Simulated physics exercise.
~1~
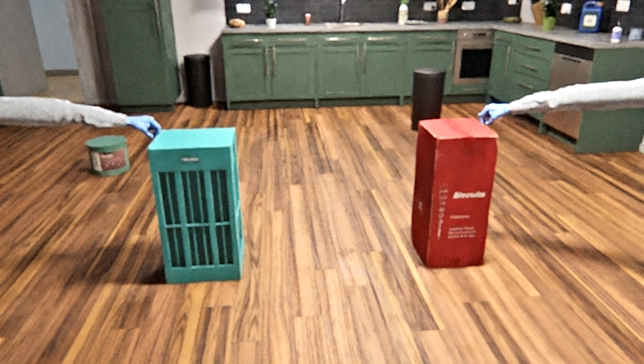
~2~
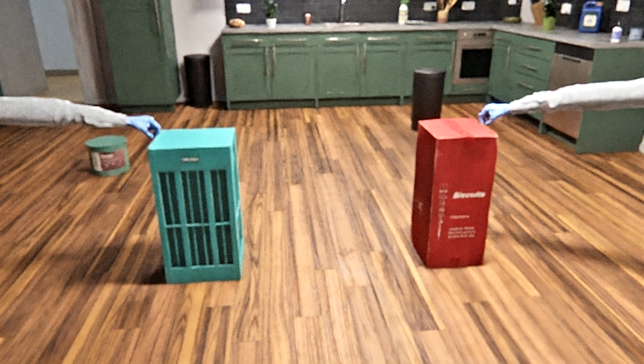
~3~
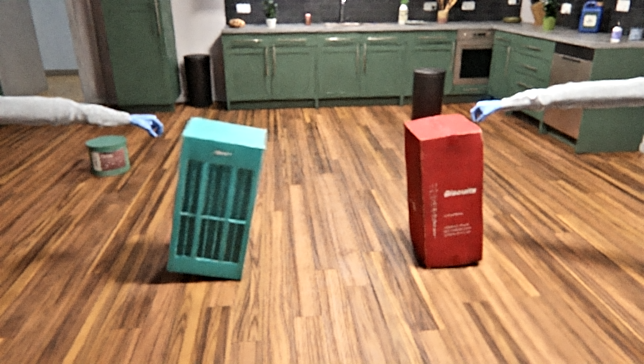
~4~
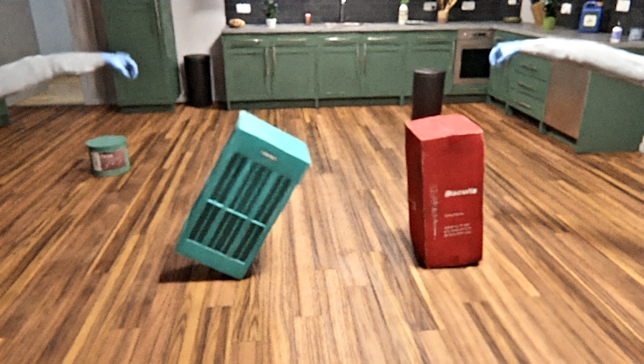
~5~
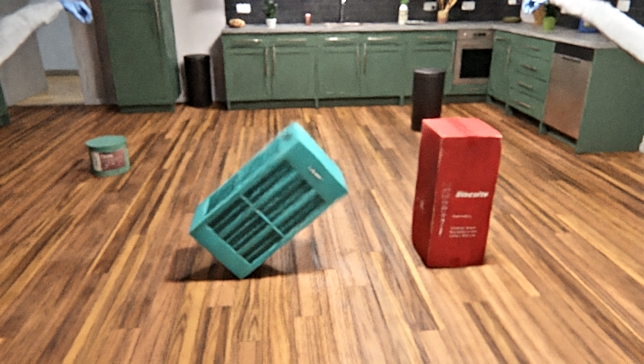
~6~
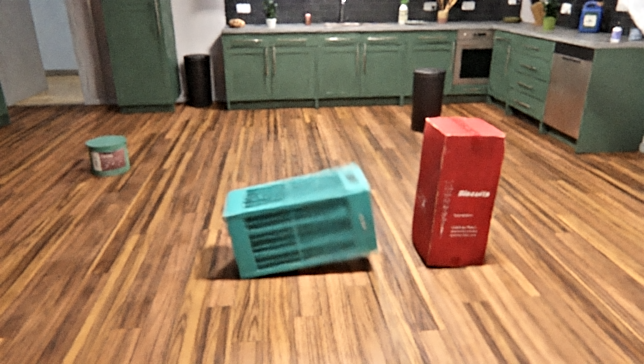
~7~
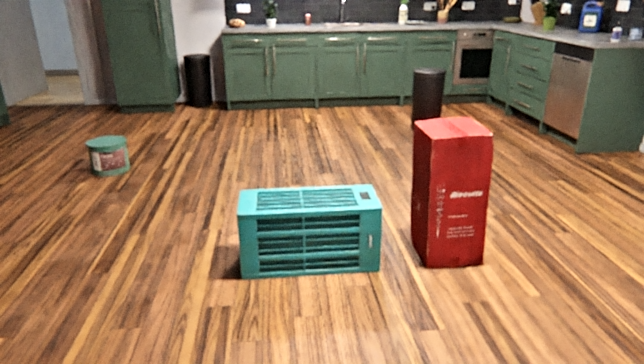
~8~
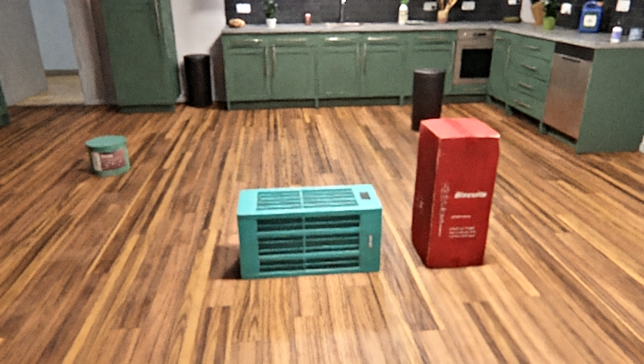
A turquoise crate and a tall red parcel stand upright on a striped wooden floor in front of green kitchen cabinets, each touched near its top by a gloved hand reaching in from its own side. Both begin to tilt as the hands let go and draw back. The crate leans farther and farther to the right, while the parcel tips only slightly to the left and rocks back. With the hands gone, the crate drops onto its side. It ends lying still beside the parcel, which stands upright on its base.
